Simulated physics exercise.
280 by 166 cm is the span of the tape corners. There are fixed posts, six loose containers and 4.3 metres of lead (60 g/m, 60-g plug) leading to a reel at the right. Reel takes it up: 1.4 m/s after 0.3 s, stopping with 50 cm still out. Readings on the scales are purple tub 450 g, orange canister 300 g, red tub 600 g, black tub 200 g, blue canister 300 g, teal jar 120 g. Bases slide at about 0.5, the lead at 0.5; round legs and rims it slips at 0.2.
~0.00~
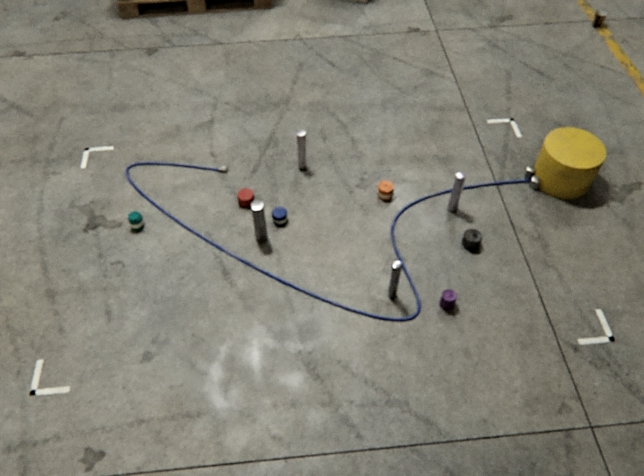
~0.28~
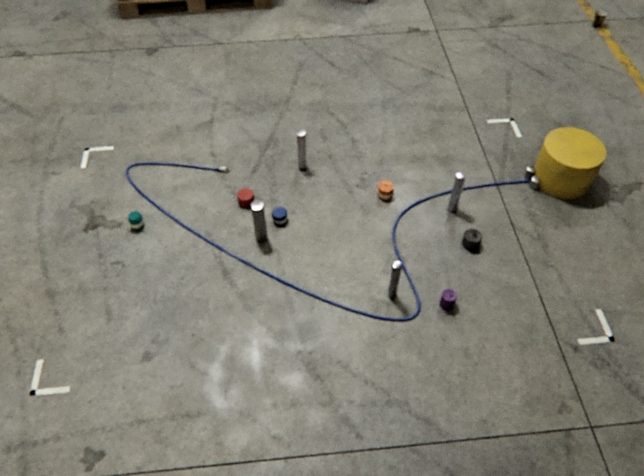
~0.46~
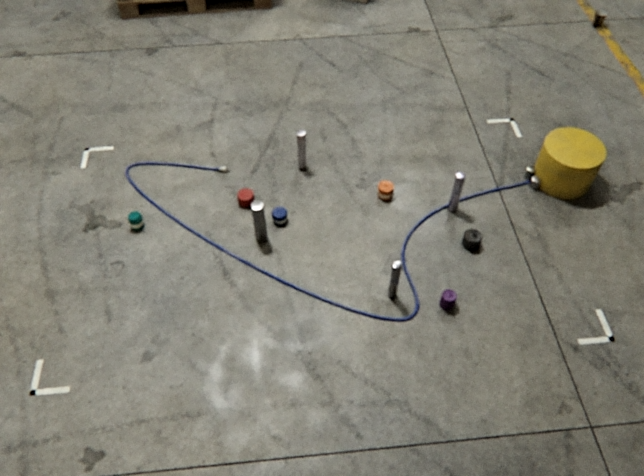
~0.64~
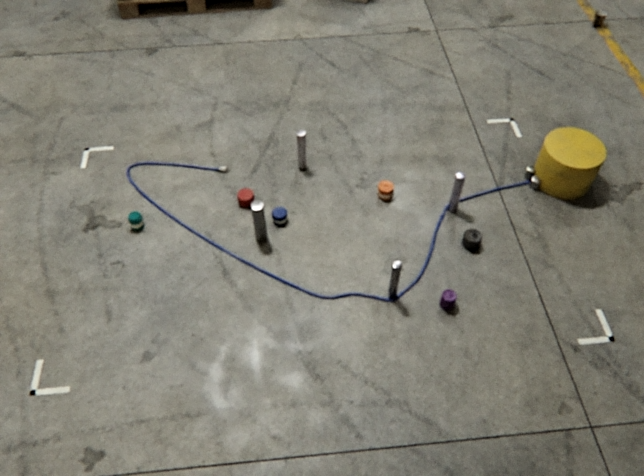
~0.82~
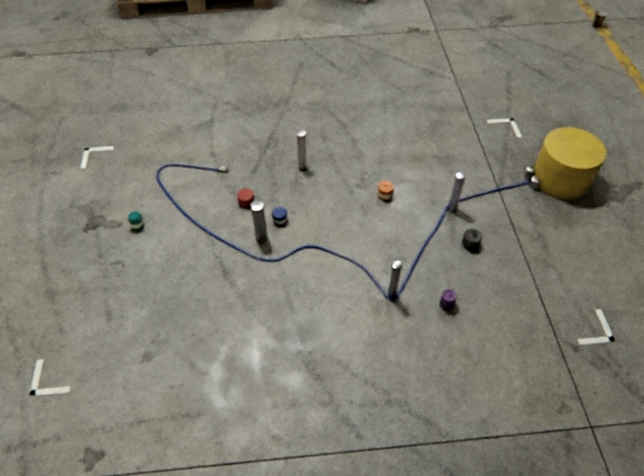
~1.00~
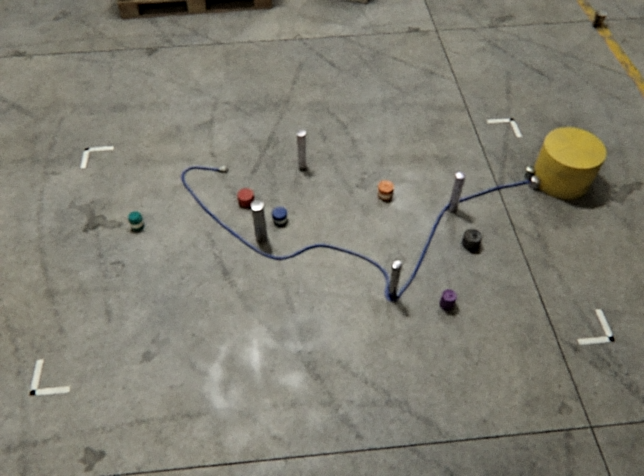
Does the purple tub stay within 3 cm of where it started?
Yes.
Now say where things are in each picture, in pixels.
The first frame shows purple tub (450, 295); posts (461, 175) (257, 205) (397, 264) (301, 133); lead runs through (474, 186) (401, 261) (320, 298) (193, 232) (152, 163).
In the second frame, lead runs through (477, 187) (320, 298) (153, 163).
In the third frame, lead runs through (502, 188) (320, 298) (153, 163).
In the fourth frame, lead runs through (540, 181) (322, 297) (153, 163).
In the fifth frame, lead runs through (378, 285) (157, 174).
The sixth frame shows purple tub (450, 295); lead runs through (484, 192) (408, 284) (301, 251) (192, 193).
After 1.6 s, plug at (235, 201); nothing else has moved.
After 2.2 s, plug at (318, 296); nothing else has moved.
After 2.7 s, plug at (469, 249); nothing else has moved.
After 3.3 s, plug at (489, 153); black tub 7 cm off its start.
After 4.1 s, plug at (493, 149); purple tub 0 cm off its start at (450, 295), black tub 7 cm off its start at (476, 227).
